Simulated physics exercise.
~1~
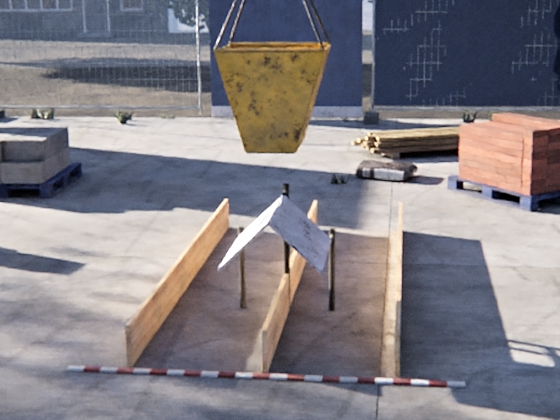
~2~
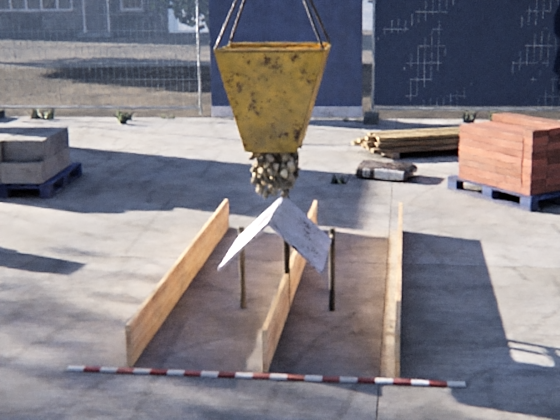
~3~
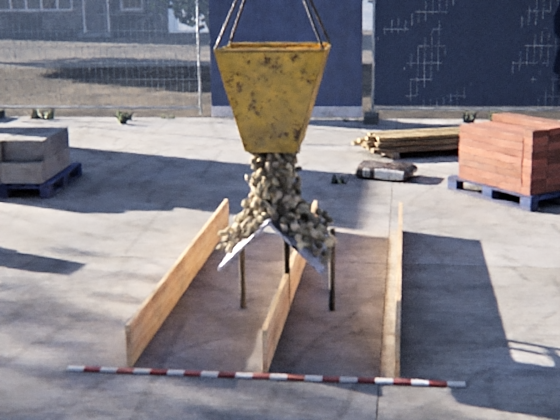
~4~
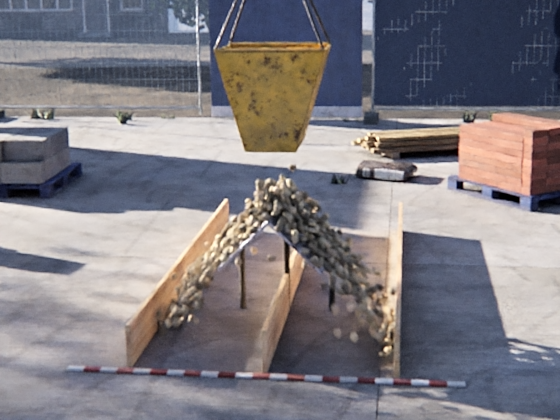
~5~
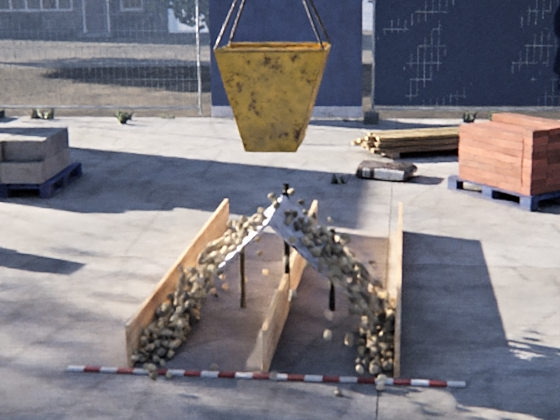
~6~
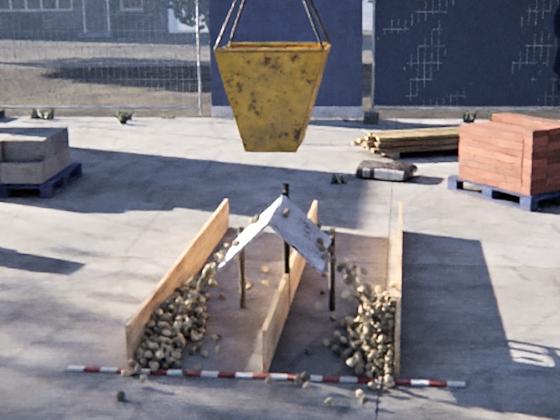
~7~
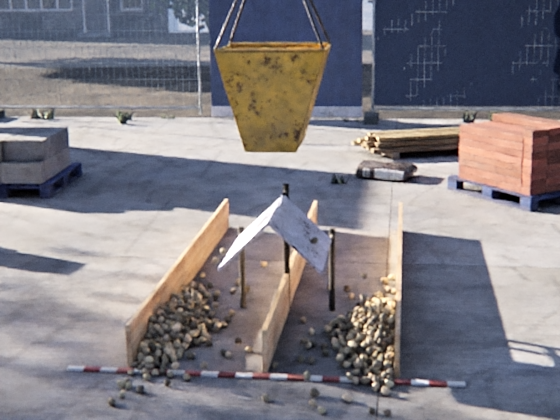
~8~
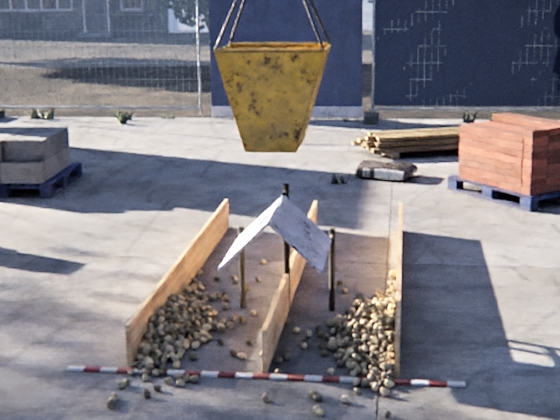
Rounded stones poured from a hanging yellow hopper onto a peaked metal plate, which split them down both slopes between wooden boards. They ended in two similar-looking piles, one in each bay, with a few stones scattered past the striped pole.
